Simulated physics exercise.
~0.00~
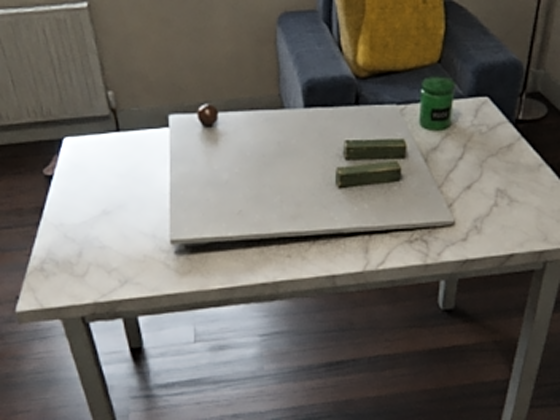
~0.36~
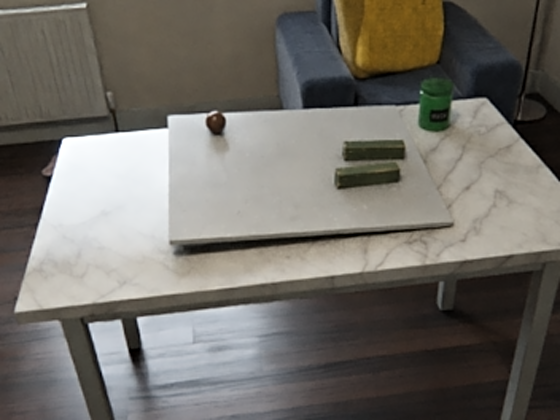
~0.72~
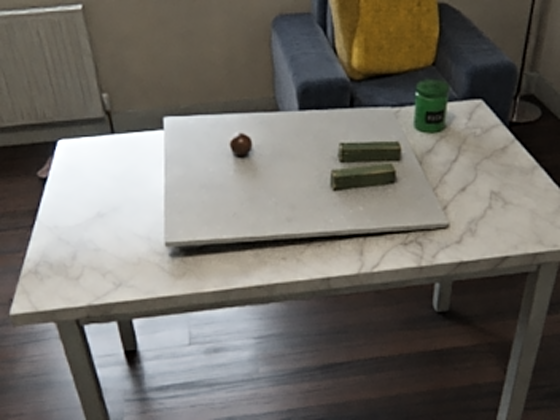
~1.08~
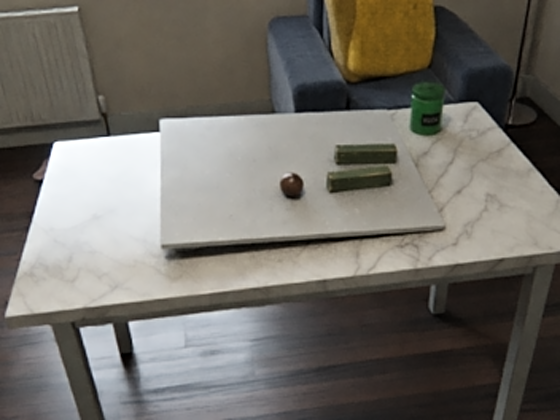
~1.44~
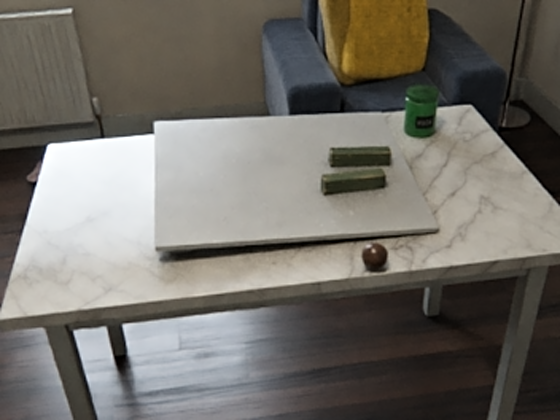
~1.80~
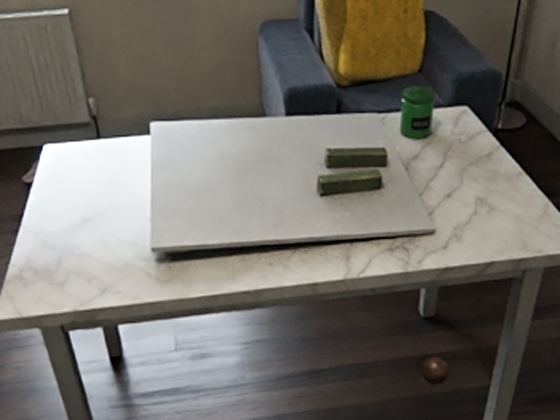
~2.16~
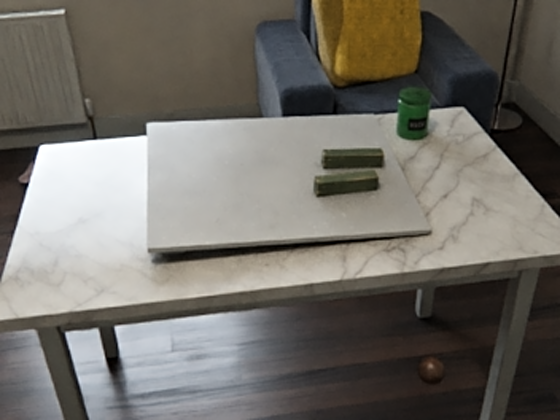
The clip shows a brown onion on a pale tilted board atop a marble-patterned table, near two green blocks and a green jar. The onion rolls right and toward the viewer, crosses the board's near edge, drops off the table and ends on the floor, while the jar stays put.
